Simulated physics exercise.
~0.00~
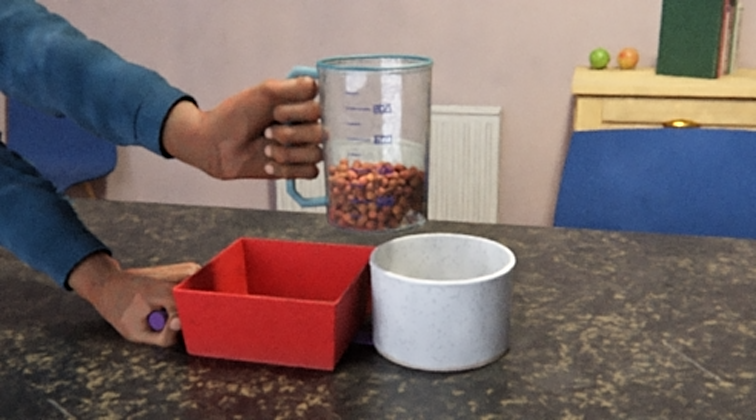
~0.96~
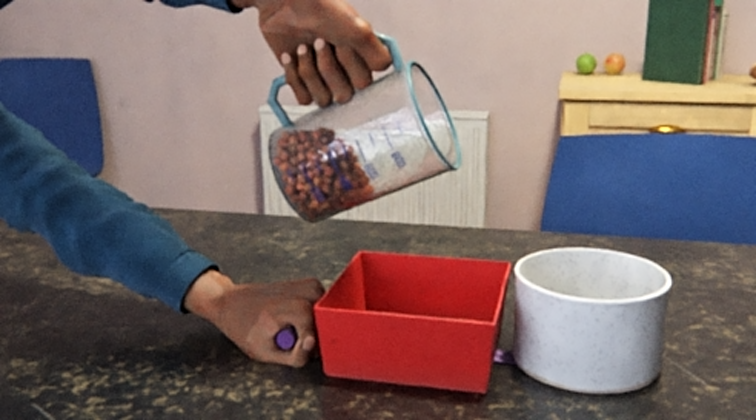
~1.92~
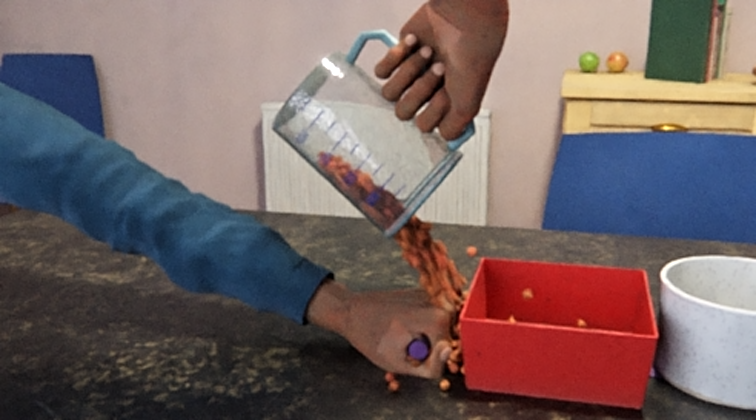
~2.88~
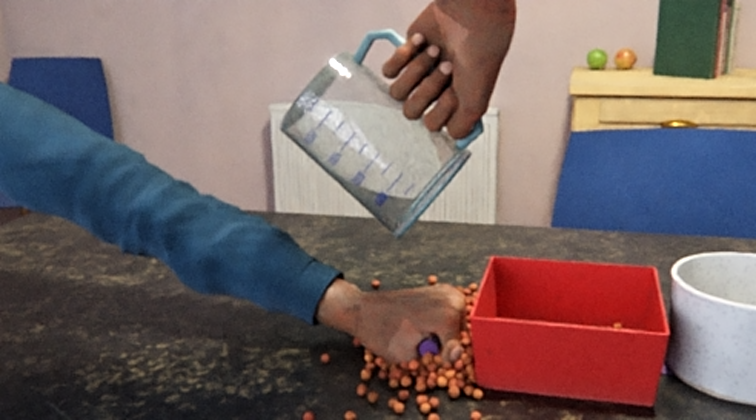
A red tin and a white pot slide right across a dark table, drawn by a hand, while another hand tips a clear jug of orange and purple pellets, which pour out beside the tin and end up scattered around the lower hand, leaving the jug empty.
